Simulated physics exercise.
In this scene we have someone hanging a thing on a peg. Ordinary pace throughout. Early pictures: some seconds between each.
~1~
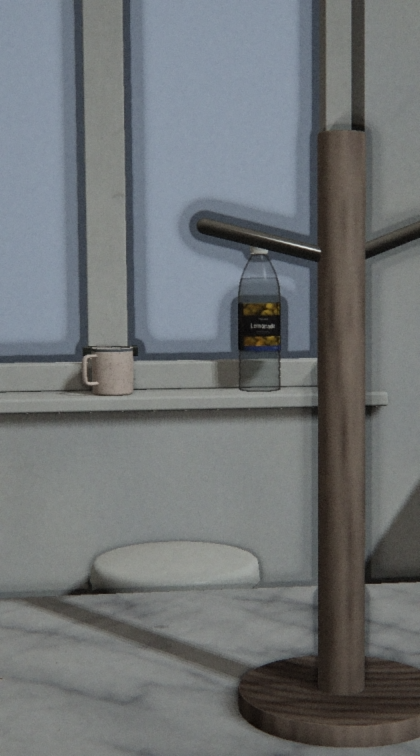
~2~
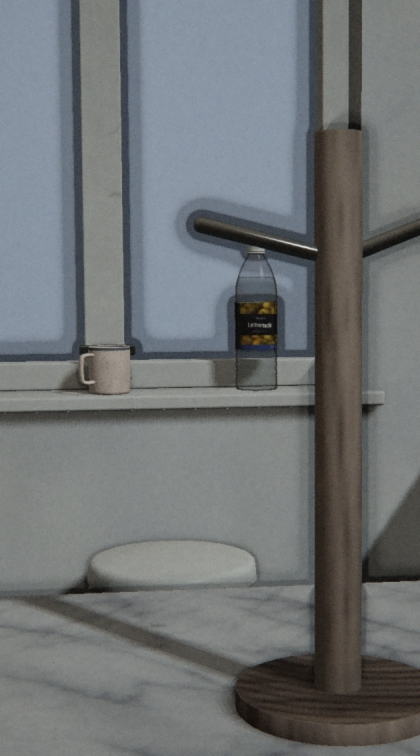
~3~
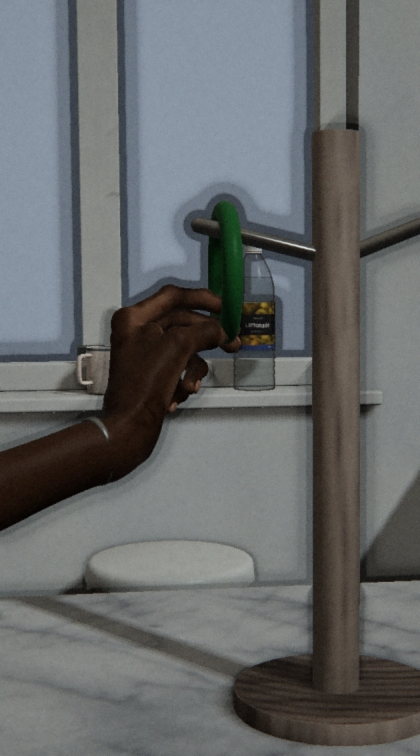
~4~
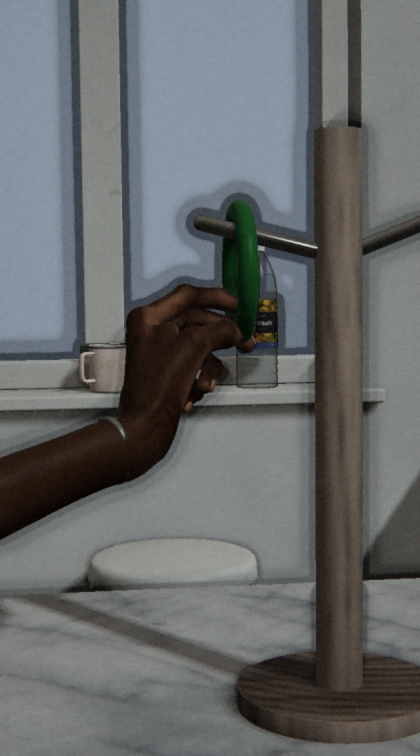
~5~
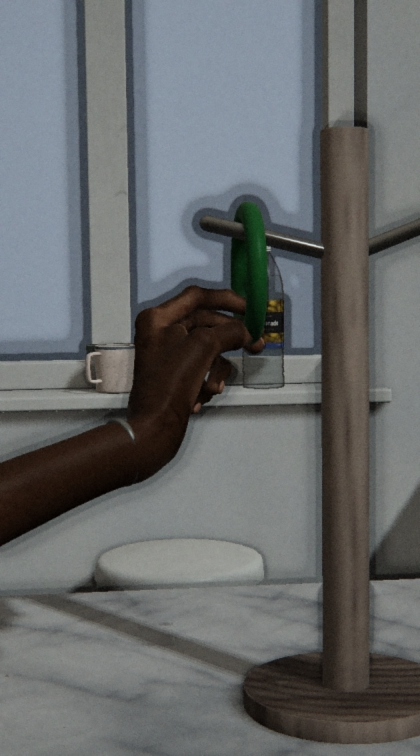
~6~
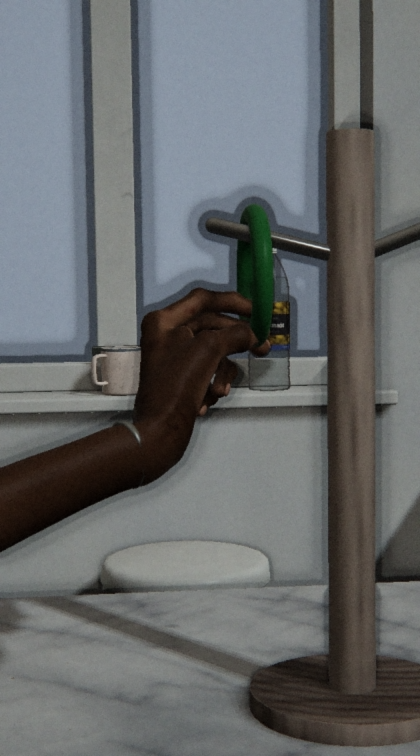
The footage shows a wooden peg stand on a marble surface, with a mug and bottle on a ledge behind, as a hand enters from the left holding a green ring and moves it slightly rightward along a peg.
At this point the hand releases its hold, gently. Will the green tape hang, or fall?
Looks like it's going to hold firm after the release.
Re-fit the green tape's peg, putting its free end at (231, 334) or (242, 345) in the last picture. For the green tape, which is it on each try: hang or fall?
Try one: It loses its grip; try two: It loses its grip.
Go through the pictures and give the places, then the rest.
In the first frame, peg stand (352, 426).
In the second frame, peg stand (349, 424).
In the third frame, still on the way; green tape (225, 273); peg stand (346, 424).
In the fourth frame, still on the way; green tape (240, 272); peg stand (349, 422).
In the fifth frame, still on the way; green tape (249, 273); peg stand (356, 422).
In the sixth frame, in place, still held; green tape (255, 277); peg stand (362, 424).
Then, 0.22 s later than the last frame, green tape at rest near (252, 278).
Then, 0.58 s later than the last frame, green tape at rest near (256, 278).
When it is over, the green tape hangs there, near (257, 279).
